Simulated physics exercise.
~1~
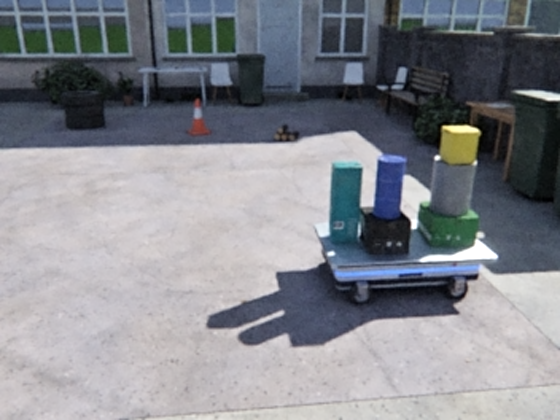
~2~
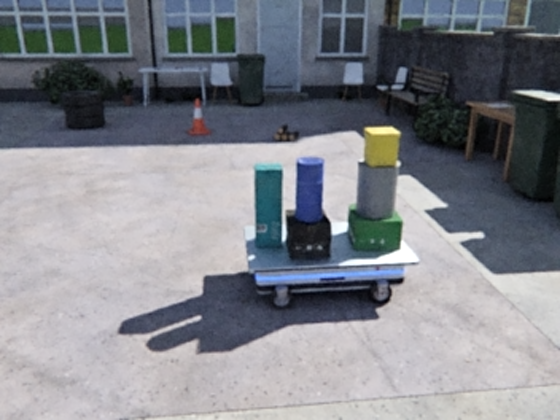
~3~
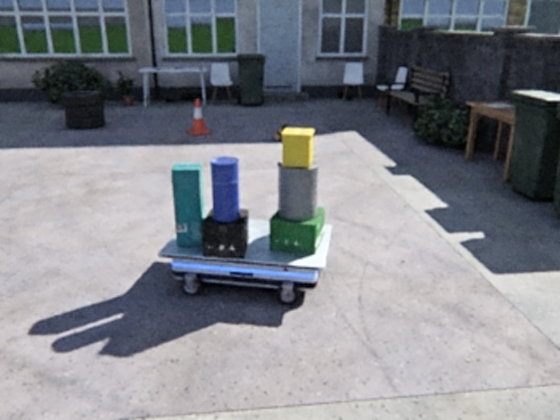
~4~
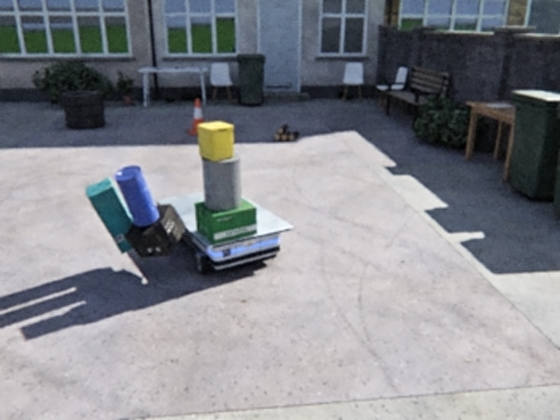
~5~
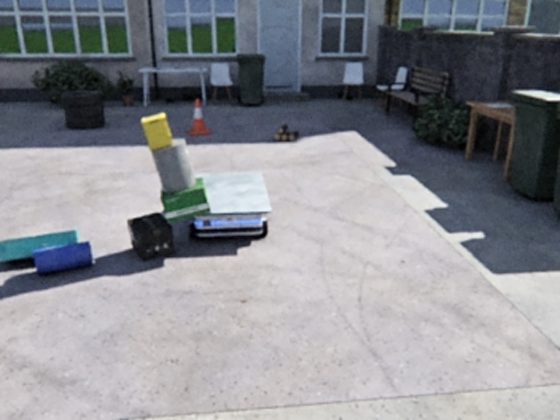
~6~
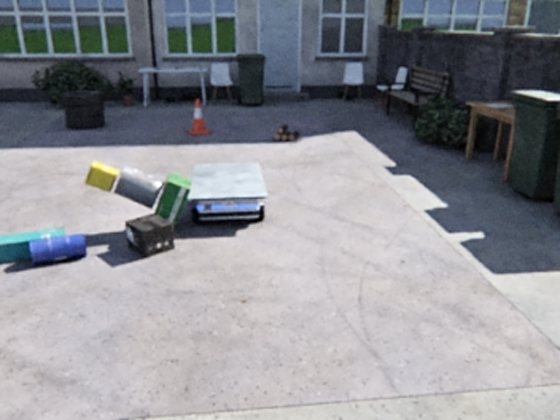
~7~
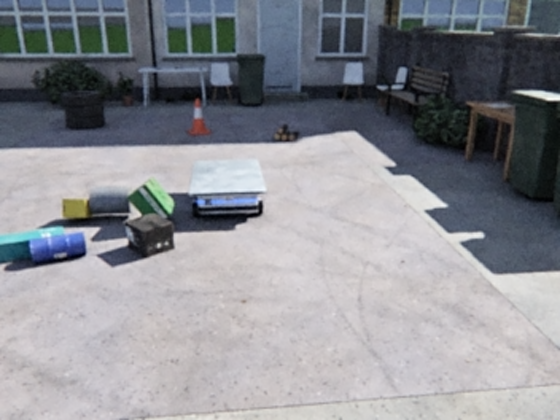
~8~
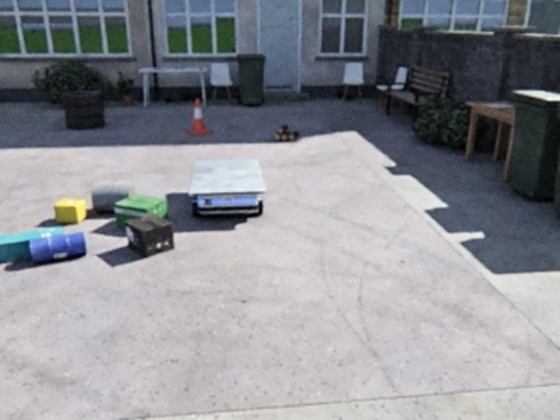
A flat cart rolls left, turns away, and spills all its boxes and cylinders before stopping.
